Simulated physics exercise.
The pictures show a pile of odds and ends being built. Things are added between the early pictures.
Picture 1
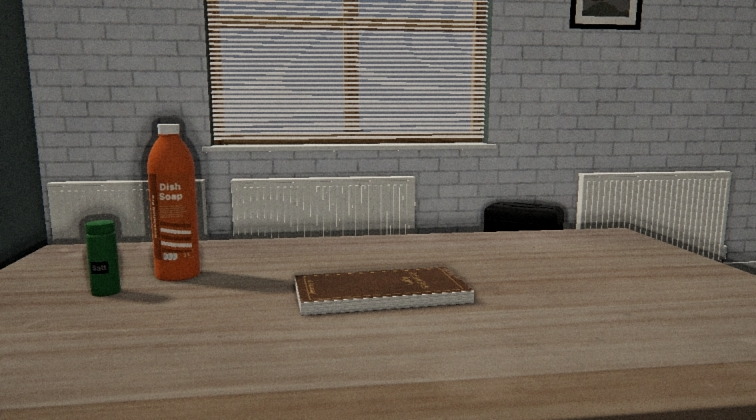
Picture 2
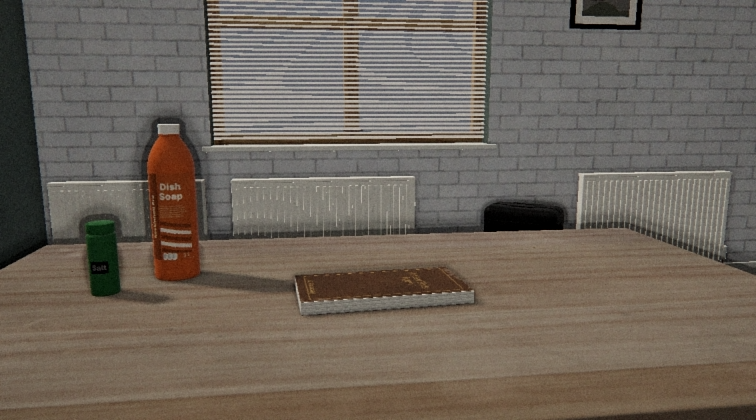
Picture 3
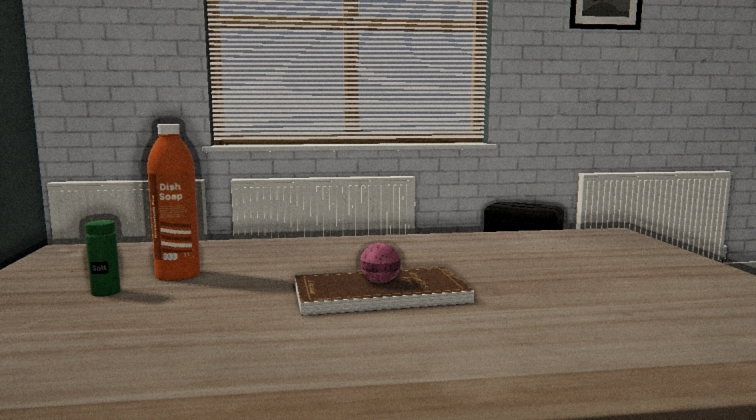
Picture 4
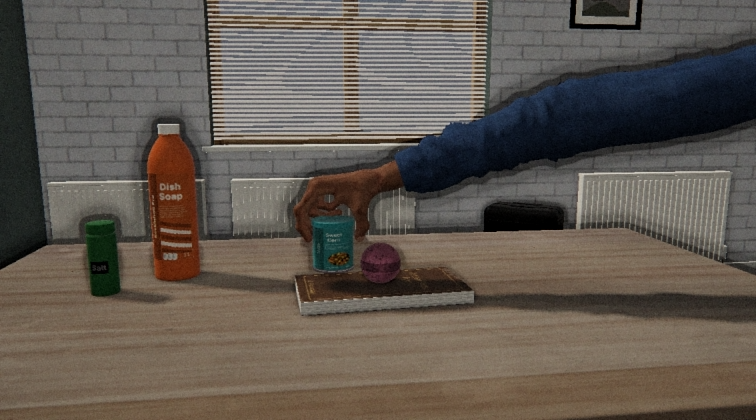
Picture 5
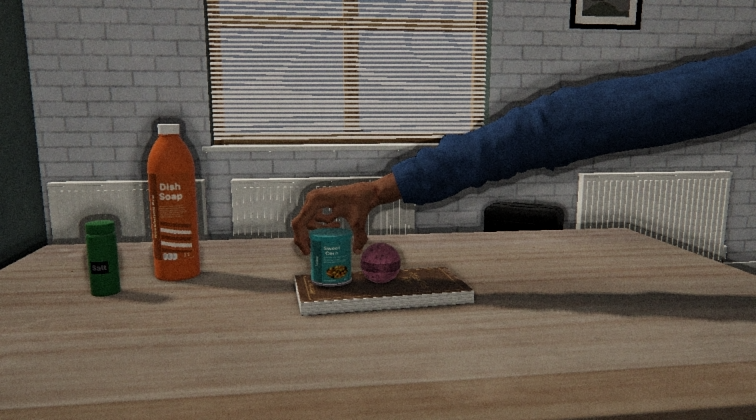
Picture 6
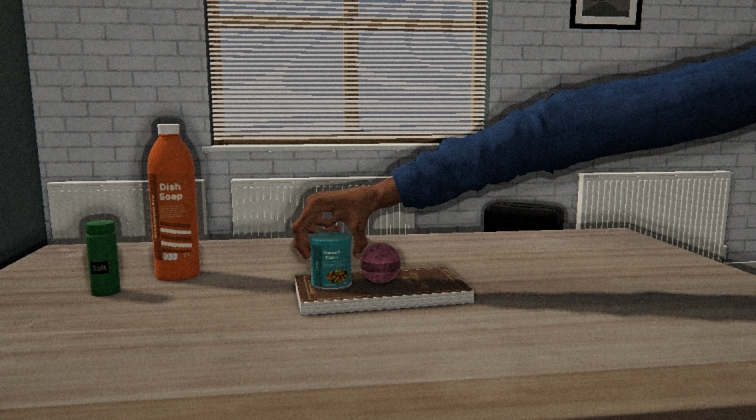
A hand lowers a turquoise tin onto the brown book, left of the pink ball.
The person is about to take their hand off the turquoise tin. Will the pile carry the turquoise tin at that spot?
Outcome: The pile stays up.
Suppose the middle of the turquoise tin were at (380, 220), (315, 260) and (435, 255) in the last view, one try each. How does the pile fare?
First try: It gives way; second try: It keeps its balance; third try: It holds.
Then, 0.20 s after the last picture, nothing has stirred.
Then, 0.50 s after the last picture, turquoise tin resting near (331, 261).
At rest, all 5 in place. Seen from the same camera at the end, turquoise tin near (331, 261). The pile holds.
